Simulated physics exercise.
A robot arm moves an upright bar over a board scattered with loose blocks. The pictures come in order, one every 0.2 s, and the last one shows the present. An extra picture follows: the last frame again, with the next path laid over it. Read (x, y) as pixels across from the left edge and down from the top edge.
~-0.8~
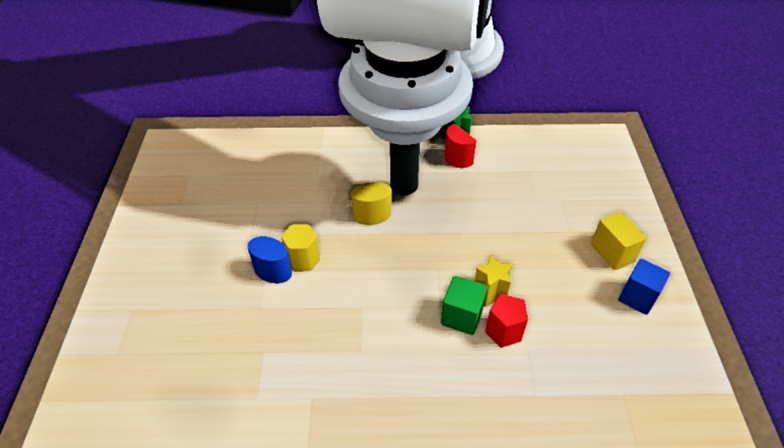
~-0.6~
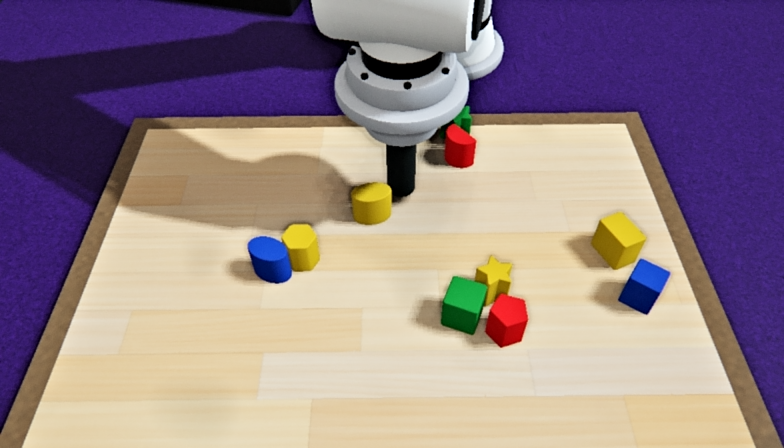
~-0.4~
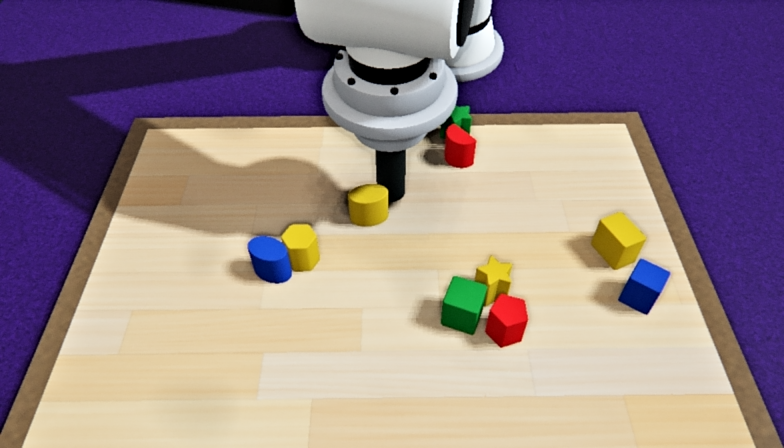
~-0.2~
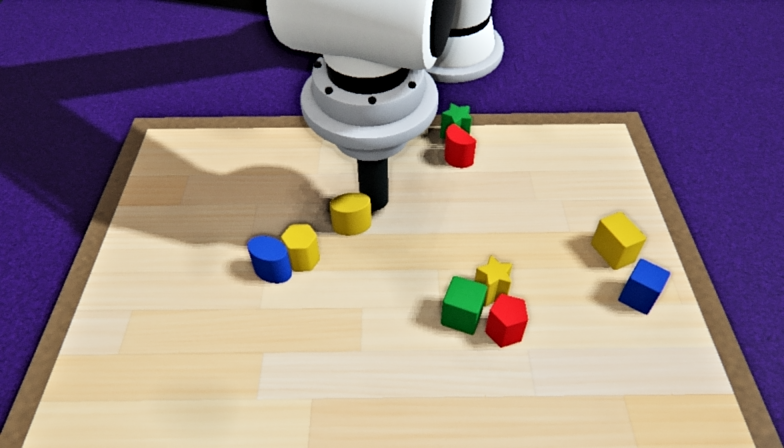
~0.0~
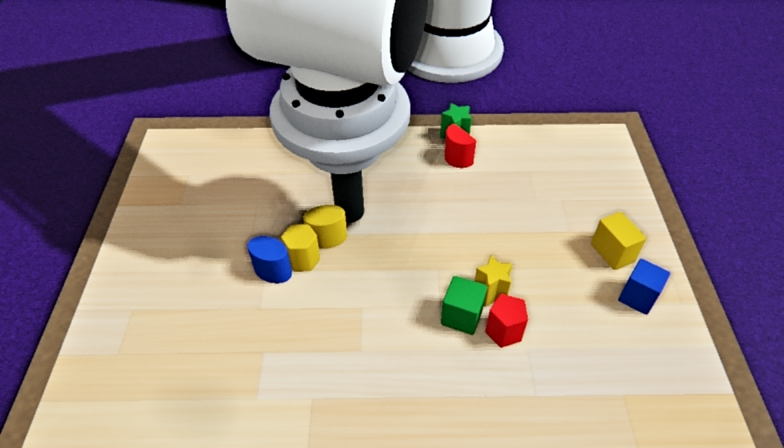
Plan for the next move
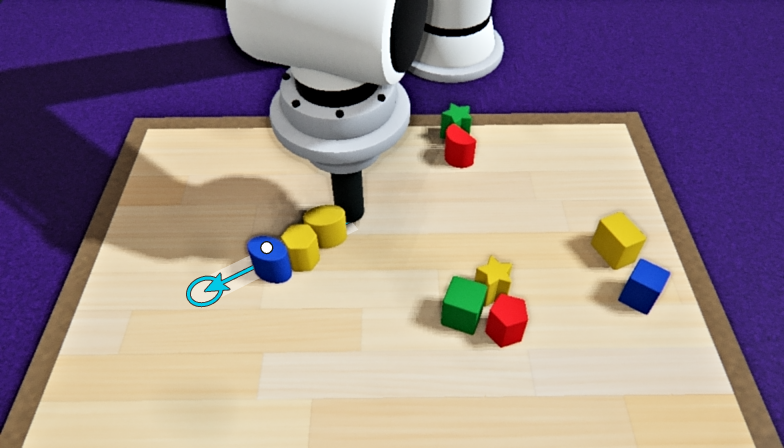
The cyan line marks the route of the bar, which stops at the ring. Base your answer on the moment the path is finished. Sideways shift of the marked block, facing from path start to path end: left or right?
Left-hand side.
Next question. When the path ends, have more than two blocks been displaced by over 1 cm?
Yes, I think so.
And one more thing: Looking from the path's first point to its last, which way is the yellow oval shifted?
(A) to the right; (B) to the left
A (to the right)
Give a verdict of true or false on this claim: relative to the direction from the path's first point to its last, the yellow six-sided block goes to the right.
That is false.
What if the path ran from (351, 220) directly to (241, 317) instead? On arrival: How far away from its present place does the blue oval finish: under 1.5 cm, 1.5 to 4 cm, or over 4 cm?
Above 4 cm.
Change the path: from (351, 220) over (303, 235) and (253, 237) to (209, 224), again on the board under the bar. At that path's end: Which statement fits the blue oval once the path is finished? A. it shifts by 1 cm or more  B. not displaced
My pick is A.
The drawn path runs straight from (351, 220) to (205, 291); the dot is on the blue oval.
The first path, step by step. One third of the way, bar (302, 235); blue oval (237, 273), turned 75° clockwise; yellow six-sided block (270, 257), turned 100° anticlockwise; yellow oval (269, 231), turned 35° clockwise.
Two thirds of the way, bar (252, 259); blue oval (227, 284), turned 95° clockwise; yellow six-sided block (263, 265); yellow oval (215, 248), turned 70° clockwise.
At the end, bar (202, 284); blue oval (227, 285), turned 95° clockwise; yellow six-sided block (263, 265), turned 145° anticlockwise; yellow oval (170, 256), turned 155° clockwise.
